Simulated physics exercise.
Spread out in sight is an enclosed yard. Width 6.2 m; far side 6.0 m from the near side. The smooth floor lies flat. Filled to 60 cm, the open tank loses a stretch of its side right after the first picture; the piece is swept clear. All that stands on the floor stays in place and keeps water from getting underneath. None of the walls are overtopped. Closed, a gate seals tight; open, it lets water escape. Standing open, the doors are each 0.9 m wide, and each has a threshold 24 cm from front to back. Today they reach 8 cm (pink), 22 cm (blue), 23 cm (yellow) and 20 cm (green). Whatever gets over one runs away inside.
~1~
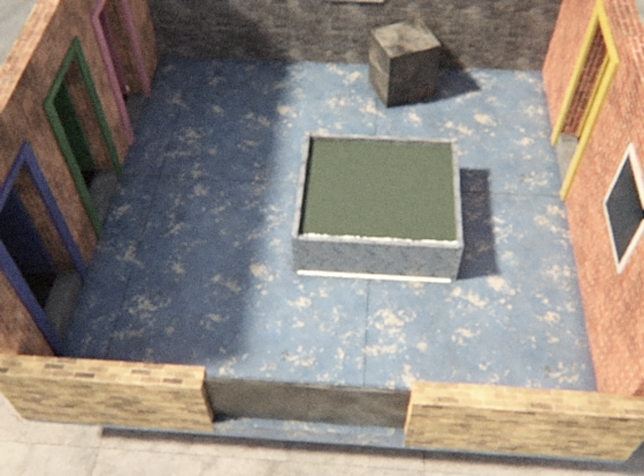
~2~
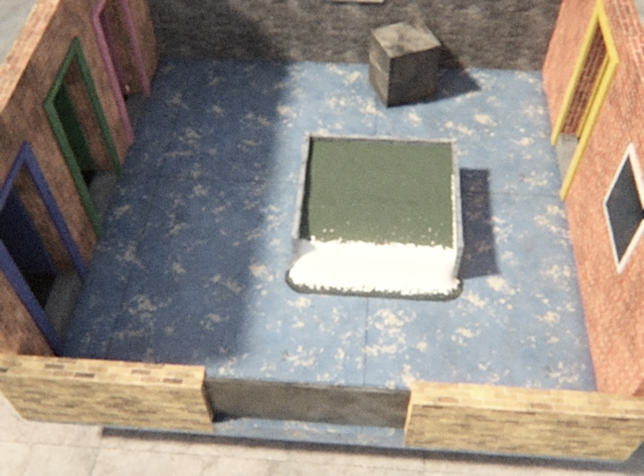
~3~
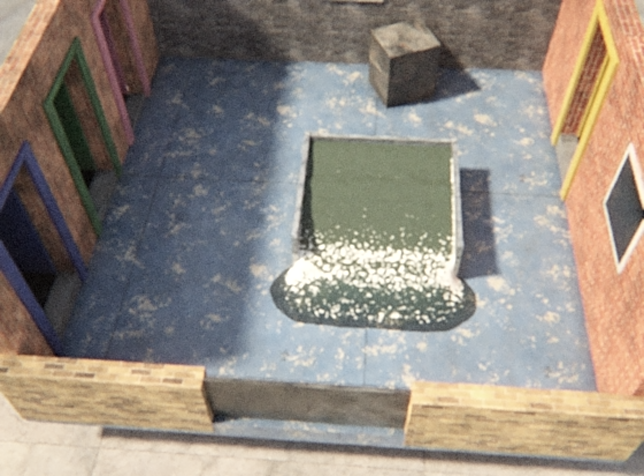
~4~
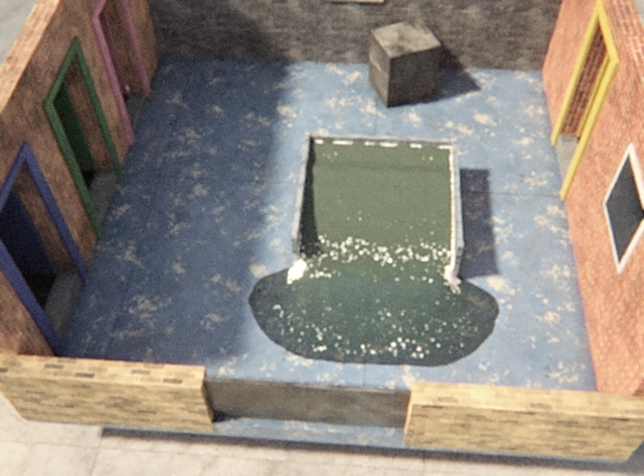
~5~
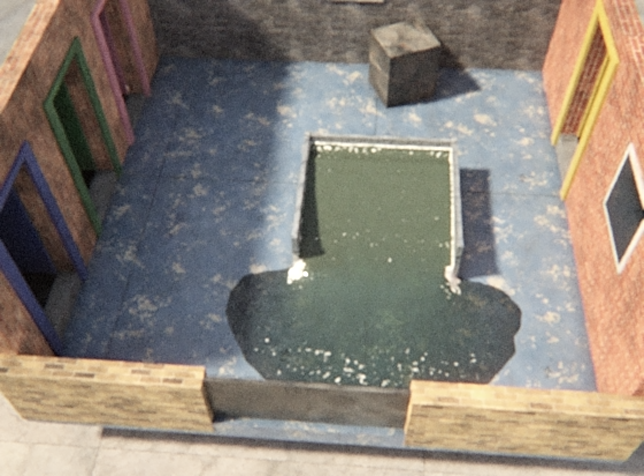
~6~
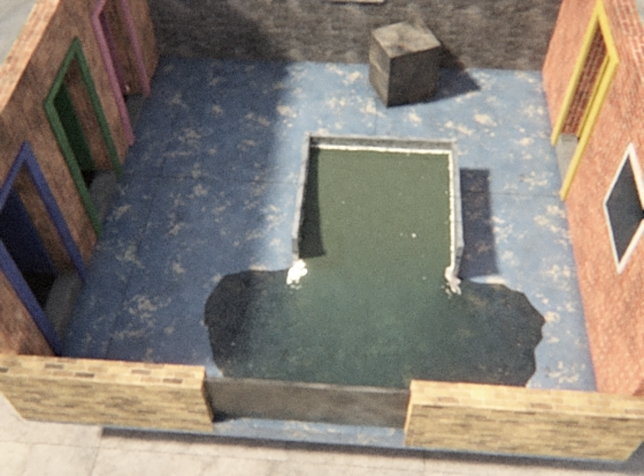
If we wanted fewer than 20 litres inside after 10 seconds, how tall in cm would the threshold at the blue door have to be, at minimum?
It would need to be around 16 cm tall.
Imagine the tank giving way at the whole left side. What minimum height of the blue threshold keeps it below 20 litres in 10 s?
Some 15 cm.
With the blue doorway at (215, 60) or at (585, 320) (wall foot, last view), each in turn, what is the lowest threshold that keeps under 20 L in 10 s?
First place around 7.0 cm, second around 12.0 cm.
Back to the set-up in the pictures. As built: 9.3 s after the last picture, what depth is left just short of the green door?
Some 4.0 centimetres.
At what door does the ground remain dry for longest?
That would be the pink door.
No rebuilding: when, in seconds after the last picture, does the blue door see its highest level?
The depth peaks at about 2.0 seconds.
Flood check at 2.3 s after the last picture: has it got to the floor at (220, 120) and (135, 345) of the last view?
Note: Point one not yet reached; point two reached.
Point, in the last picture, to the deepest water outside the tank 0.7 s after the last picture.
About (366, 397).
Then, 0.7 s after the last picture water covers 25 % of the floor, deepest (40 cm) near (366, 397); it has not reached the blue door.
Then, 2.3 s after the last picture water covers 40 % of the floor, deepest (29 cm) near (600, 428); 22 cm at the blue door, 0 litres in over its 22 cm threshold.
Then, 9.3 s after the last picture water covers 100 % of the floor, deepest (12 cm) near (363, 163); 5 cm at the blue door, 2 litres in over its 22 cm threshold.
At the blue door as built, the water peaked near 23 cm, 2.1 s after the last picture.
Run again over the same 10 s with other heights there, 37 litres in over 13.5 cm, 9 litres over 18.5 cm. The limit of 20 litres is kept from about 16 cm up.
